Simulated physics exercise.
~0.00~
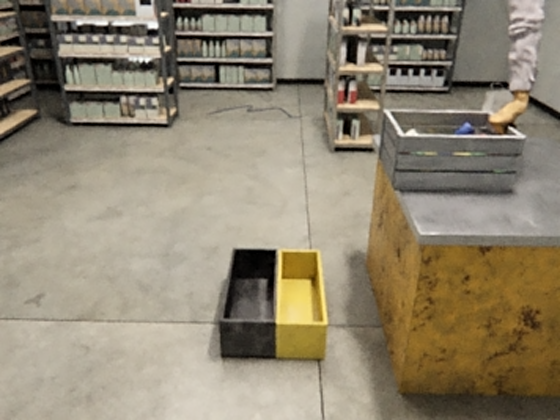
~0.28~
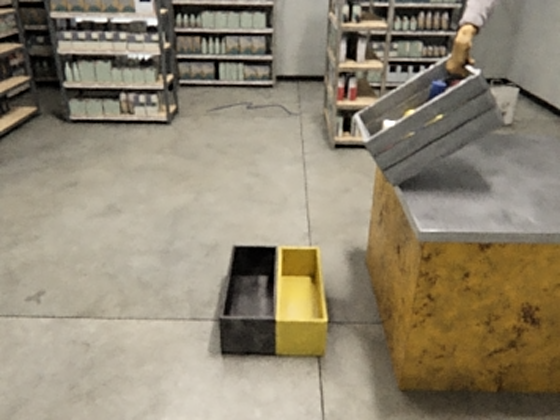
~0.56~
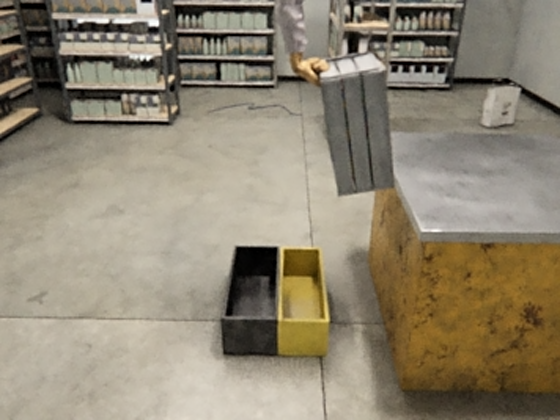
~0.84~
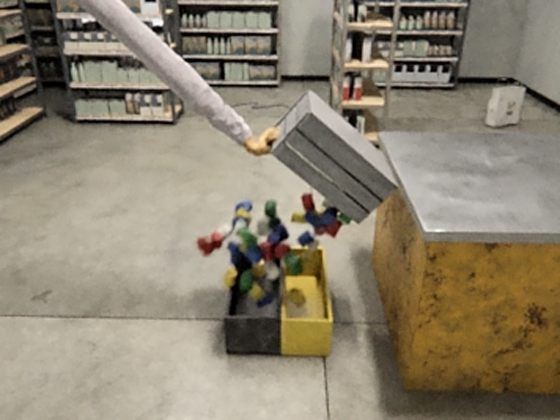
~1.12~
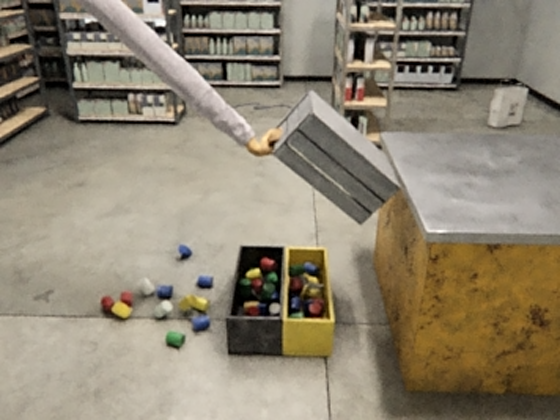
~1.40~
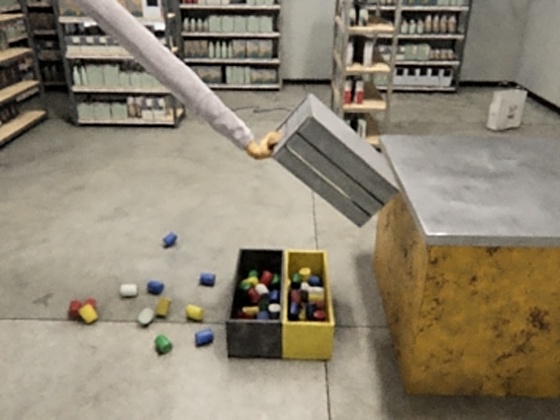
A grey slatted crate sits on a worn yellow bench with a metal top in a storeroom lined with shelves, gripped by a hand at its rim. The hand lifts the crate and tips it leftward over the bench edge, past upright, with nothing yet falling out. As it swings further over, a burst of small red, blue, green, yellow and white jars tumbles toward the black bin and yellow trough on the floor. The crate stops, held upside down at a slant. Jars settle in both containers, while others roll slightly and rest scattered on the concrete to the left.
